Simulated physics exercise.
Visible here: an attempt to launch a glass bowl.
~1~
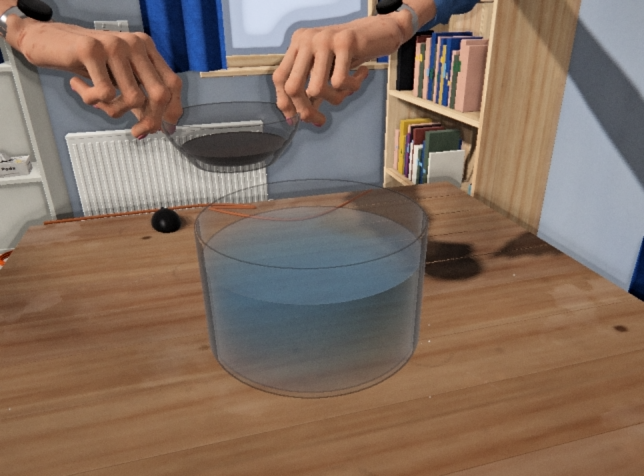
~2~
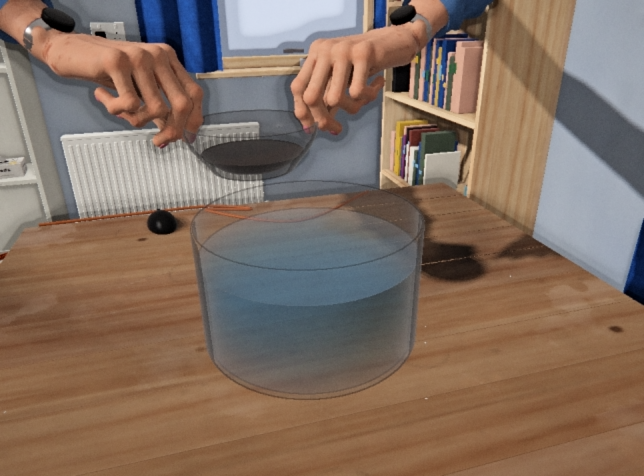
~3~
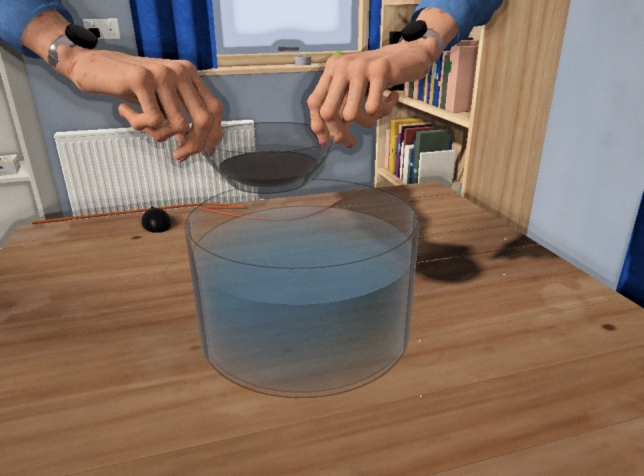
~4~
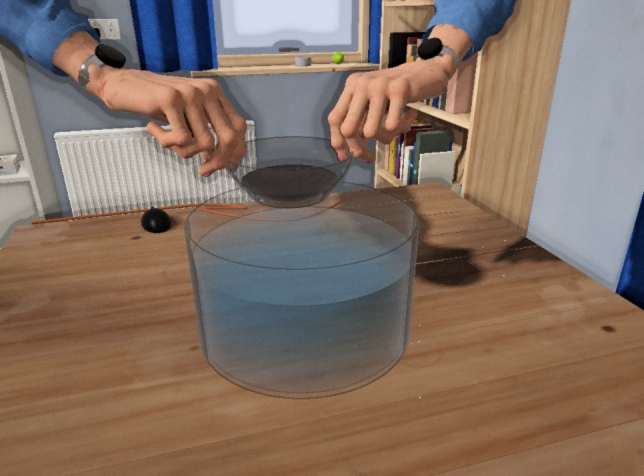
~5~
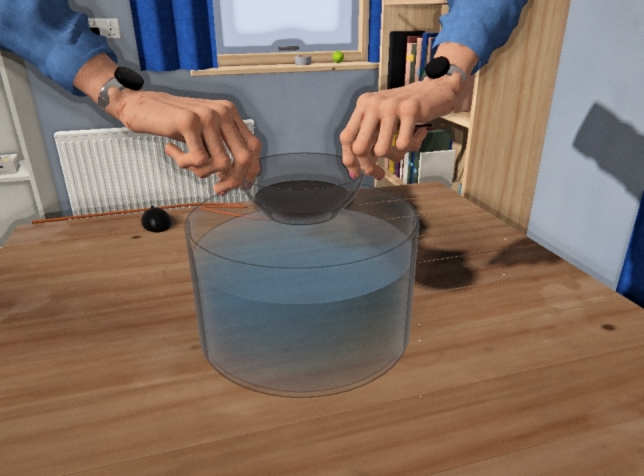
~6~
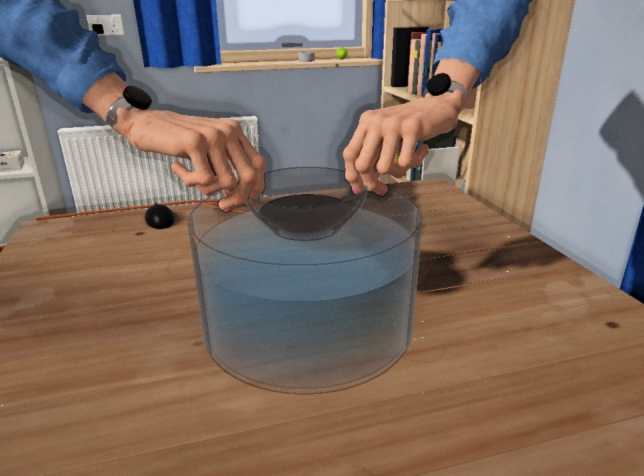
The video shows two hands holding a small glass bowl with dark contents above a large clear tub of water on a wooden table, then steadily lowering it, drifting slightly right, until it is just over the water's surface.
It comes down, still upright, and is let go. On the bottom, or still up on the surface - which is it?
Up on the surface.
A moment on, the bowl dips into the water.
Further on, it bobs and steadies.
When it is over, the bowl floats with about half of its side showing.
